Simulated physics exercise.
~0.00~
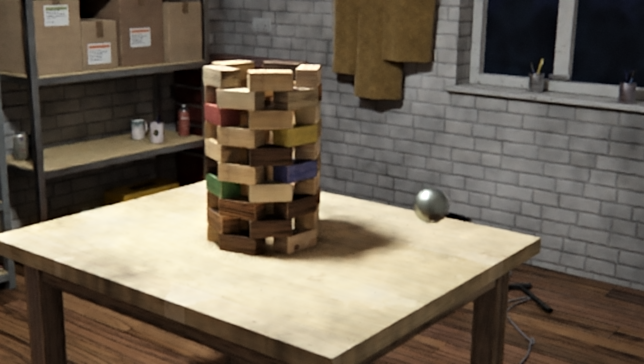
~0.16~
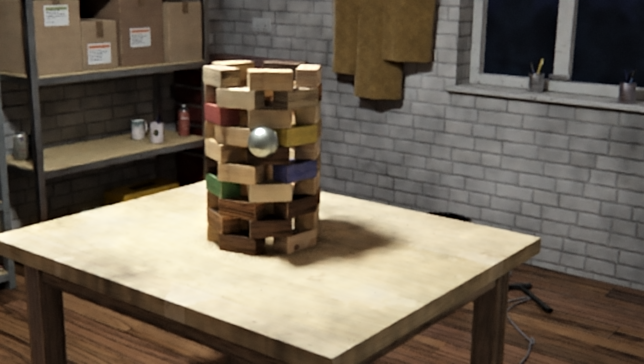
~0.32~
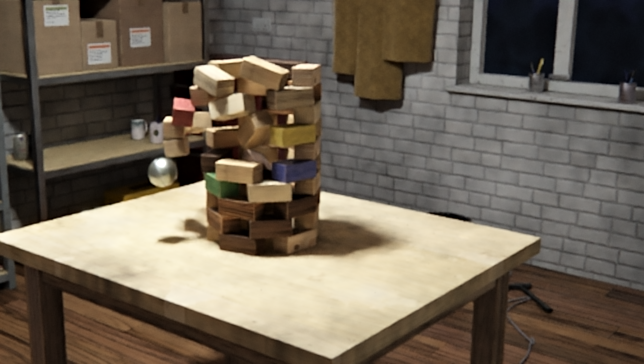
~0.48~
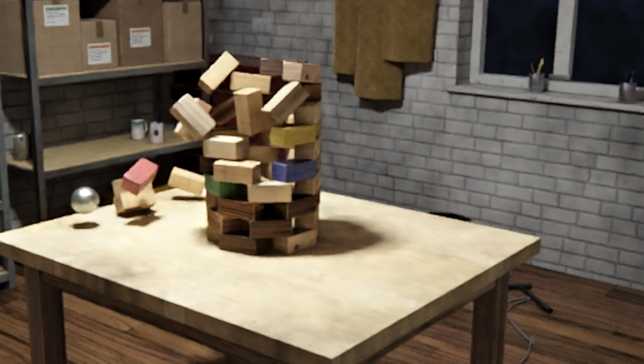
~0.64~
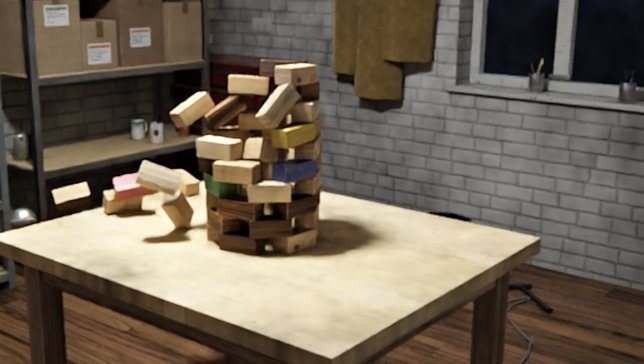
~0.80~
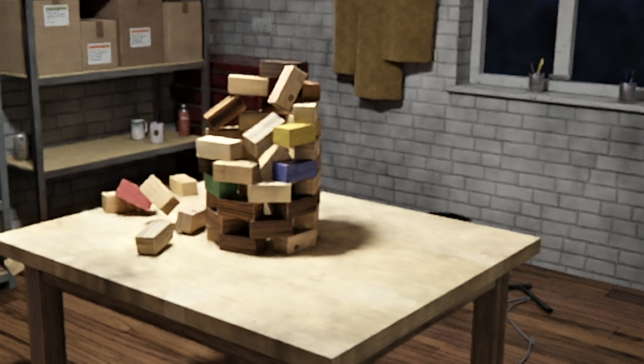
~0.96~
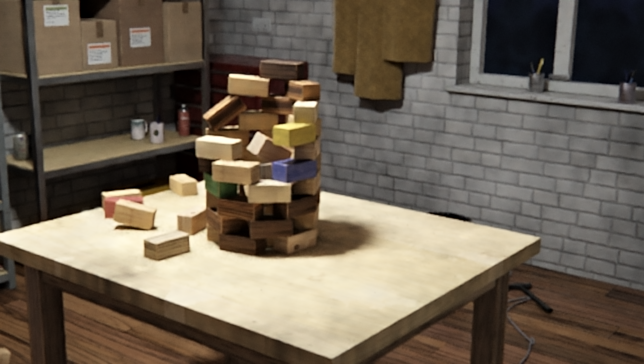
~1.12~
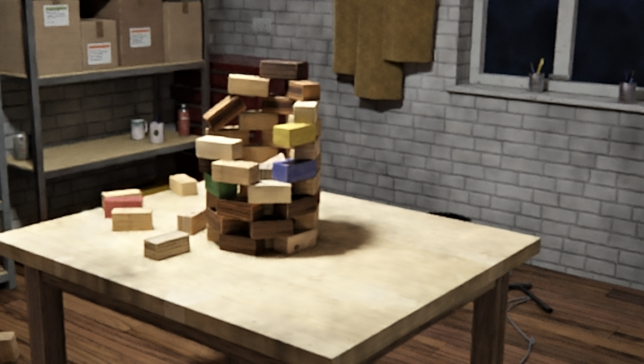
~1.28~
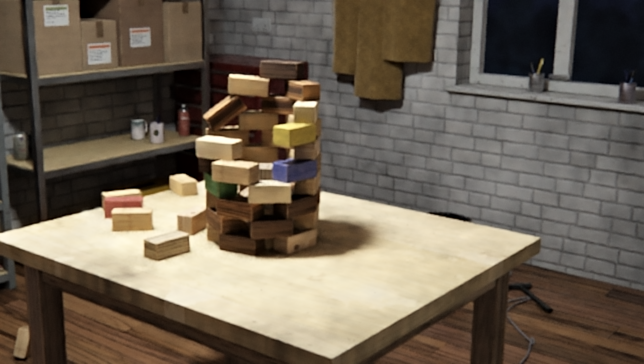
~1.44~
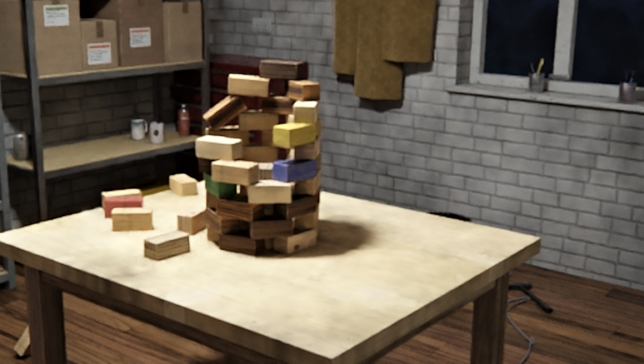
The clip opens on a round, hollow tower of wooden blocks standing on a pale table, with a steel ball in the air to its right. The ball flies left into the upper part of the tower, then drops on the left side as blocks are knocked loose, the red one among them. It moves away leftward and out of view while upper blocks tilt and tumble onto the table. One block falls to the floor. The red block settles on its side among the scattered pieces, while the ragged tower still stands, its yellow, blue and green blocks holding their levels.
